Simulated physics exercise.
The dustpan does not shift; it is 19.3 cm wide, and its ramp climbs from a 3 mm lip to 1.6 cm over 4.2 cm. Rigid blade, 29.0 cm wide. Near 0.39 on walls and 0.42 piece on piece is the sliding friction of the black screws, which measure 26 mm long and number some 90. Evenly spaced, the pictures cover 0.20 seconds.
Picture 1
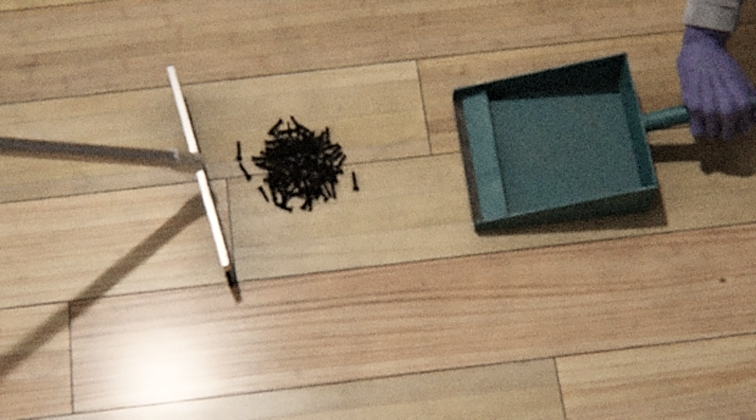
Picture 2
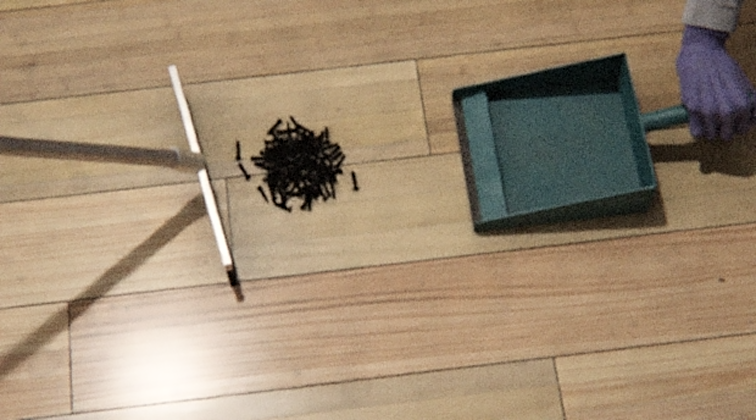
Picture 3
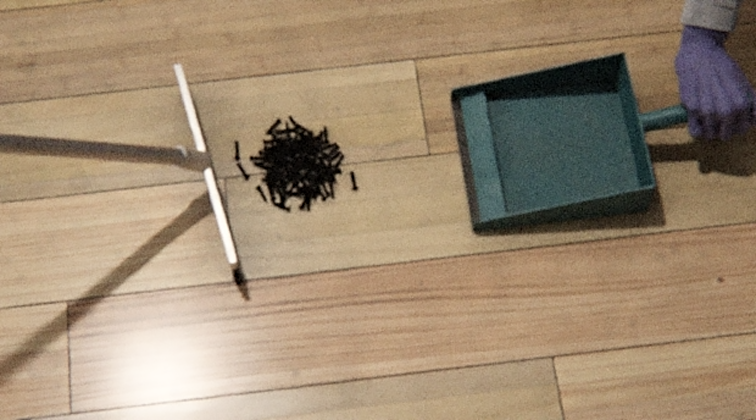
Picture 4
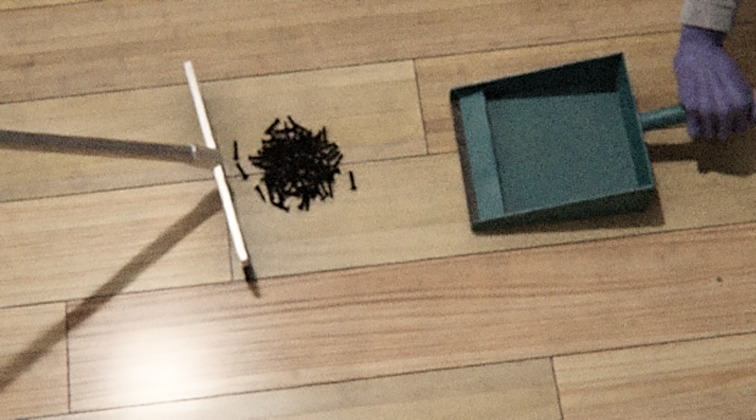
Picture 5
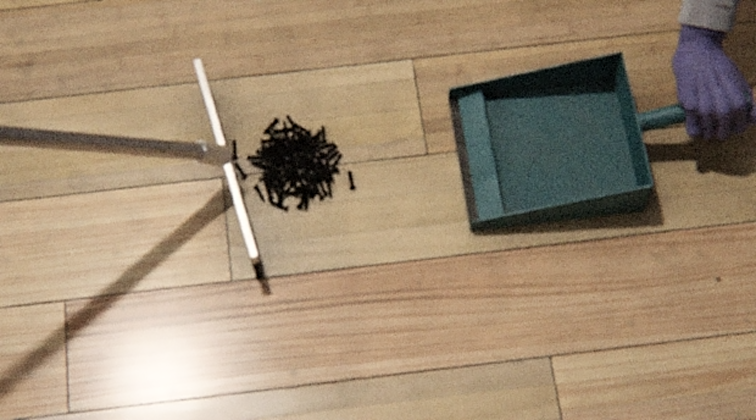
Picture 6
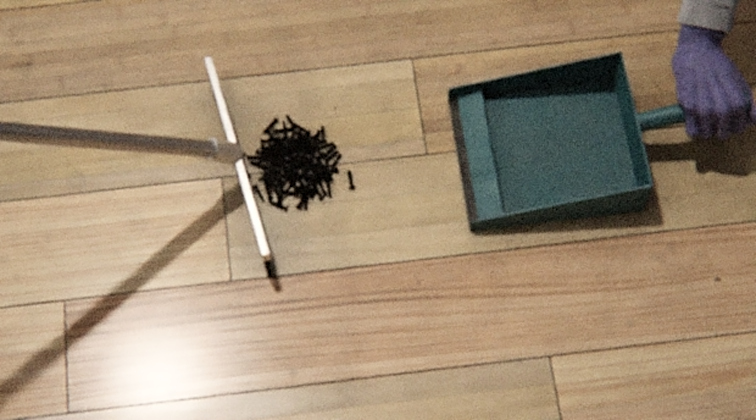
We see a white-edged blade on a long handle slide right across a wooden floor to the edge of a pile of small black pieces, nudging a couple, while a purple-gloved hand holds a teal dustpan still.
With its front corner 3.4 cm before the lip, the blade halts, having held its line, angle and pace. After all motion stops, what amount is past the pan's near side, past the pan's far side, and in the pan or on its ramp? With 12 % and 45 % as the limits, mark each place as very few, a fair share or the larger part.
My call: Past the pan's near side: Very few; past the pan's far side: A fair share; in the pan or on its ramp: Very few.
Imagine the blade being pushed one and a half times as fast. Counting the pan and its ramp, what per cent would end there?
Some 5 %.
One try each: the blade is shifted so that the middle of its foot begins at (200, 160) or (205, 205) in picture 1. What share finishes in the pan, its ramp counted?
Around 5 percent, then around 0 percent.
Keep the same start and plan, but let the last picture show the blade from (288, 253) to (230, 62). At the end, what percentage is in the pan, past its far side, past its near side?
Pan 5 % / far 20 % / near 0 %.
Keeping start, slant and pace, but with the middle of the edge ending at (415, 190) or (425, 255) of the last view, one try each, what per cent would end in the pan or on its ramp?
Close to 0 and 0 in a hundred, in that order.
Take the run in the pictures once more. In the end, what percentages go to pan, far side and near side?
Near 0, far 20, pan 0, all in per cent.
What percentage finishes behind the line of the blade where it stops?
Some 0 percent, give or take.
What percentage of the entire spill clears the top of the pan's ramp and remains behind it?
Roughly 0 in a hundred.
Then, 0.29 s after the last picture, middle of the blade 17 cm from the lip; 0 % over the lip, far side 5 %, near side 0 %.
Then, 0.49 s after the last picture, middle of the blade 10 cm from the lip; 0 % over the lip, far side 10 %, near side 0 %.
Then, 0.80 s after the last picture, middle of the blade 6 cm from the lip; 0 % over the lip, far side 20 %, near side 0 %.
In the end, near side 0 %, far side 20 %, pan 0 %, in front of the lip or behind the blade 80 %.
